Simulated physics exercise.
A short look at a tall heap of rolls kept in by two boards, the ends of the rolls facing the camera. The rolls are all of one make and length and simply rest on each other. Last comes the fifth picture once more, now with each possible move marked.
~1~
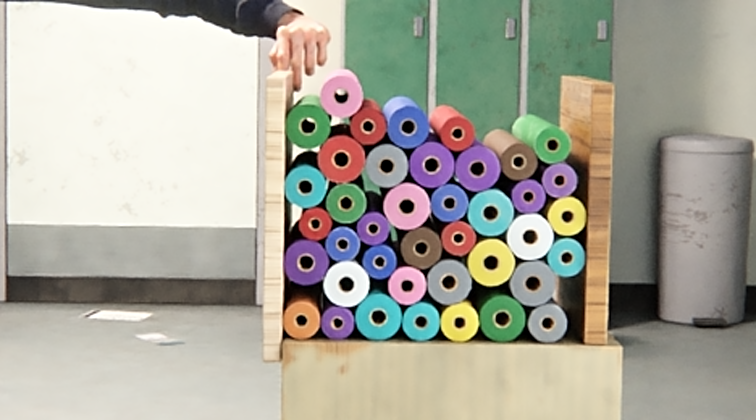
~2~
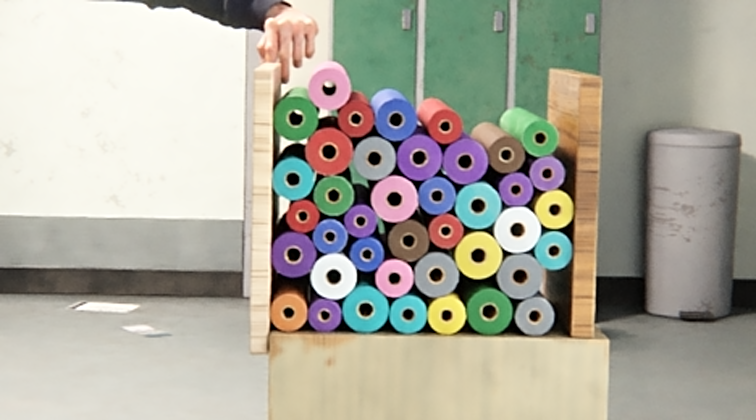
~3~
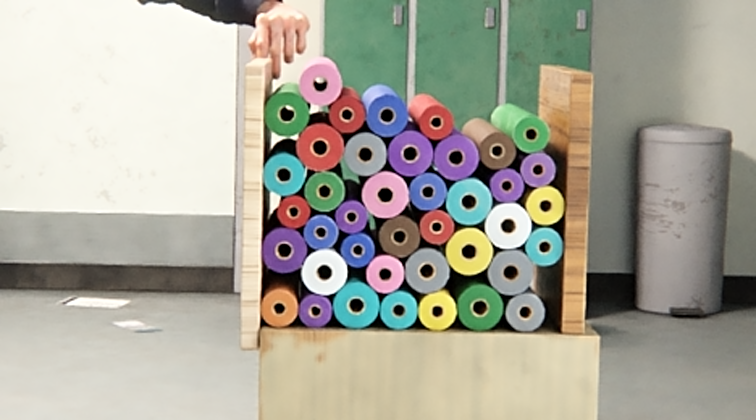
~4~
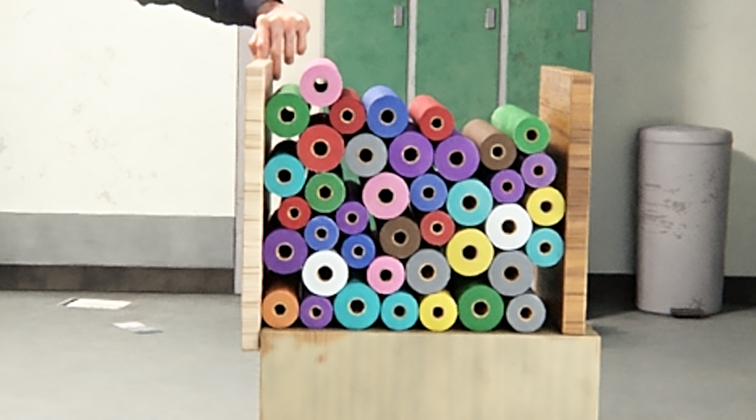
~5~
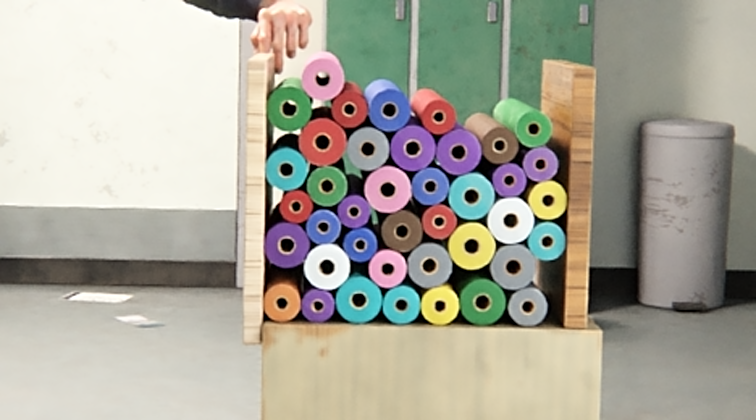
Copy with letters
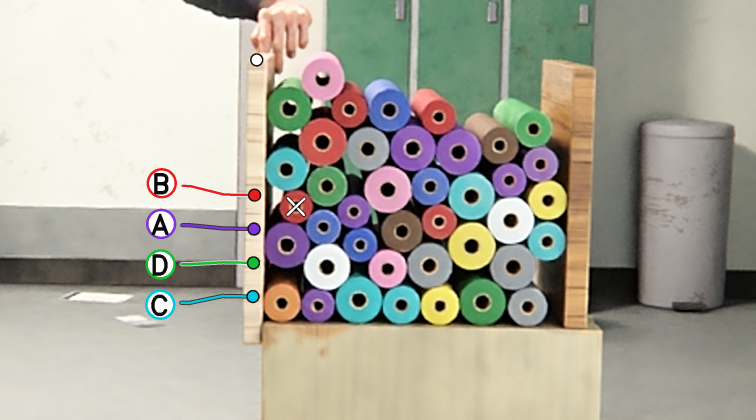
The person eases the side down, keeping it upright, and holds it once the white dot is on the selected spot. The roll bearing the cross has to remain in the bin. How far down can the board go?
At most to A.
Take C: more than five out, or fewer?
It loses more than five.
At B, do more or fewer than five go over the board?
At B, fewer than five.
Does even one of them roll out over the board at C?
Yes, at C.
On the copy, A at (254, 229); B at (254, 195); C at (253, 296); D at (253, 263); the cross at (296, 206); the white dot at (256, 60).
On A. First, top of the board (265, 134).
Then, top of the board (264, 218).
Finally, top of the board (264, 228), three out over the board, the crossed one still inside.
By contrast, B keeps the crossed one inside; C lets the crossed one out; D lets the crossed one out.
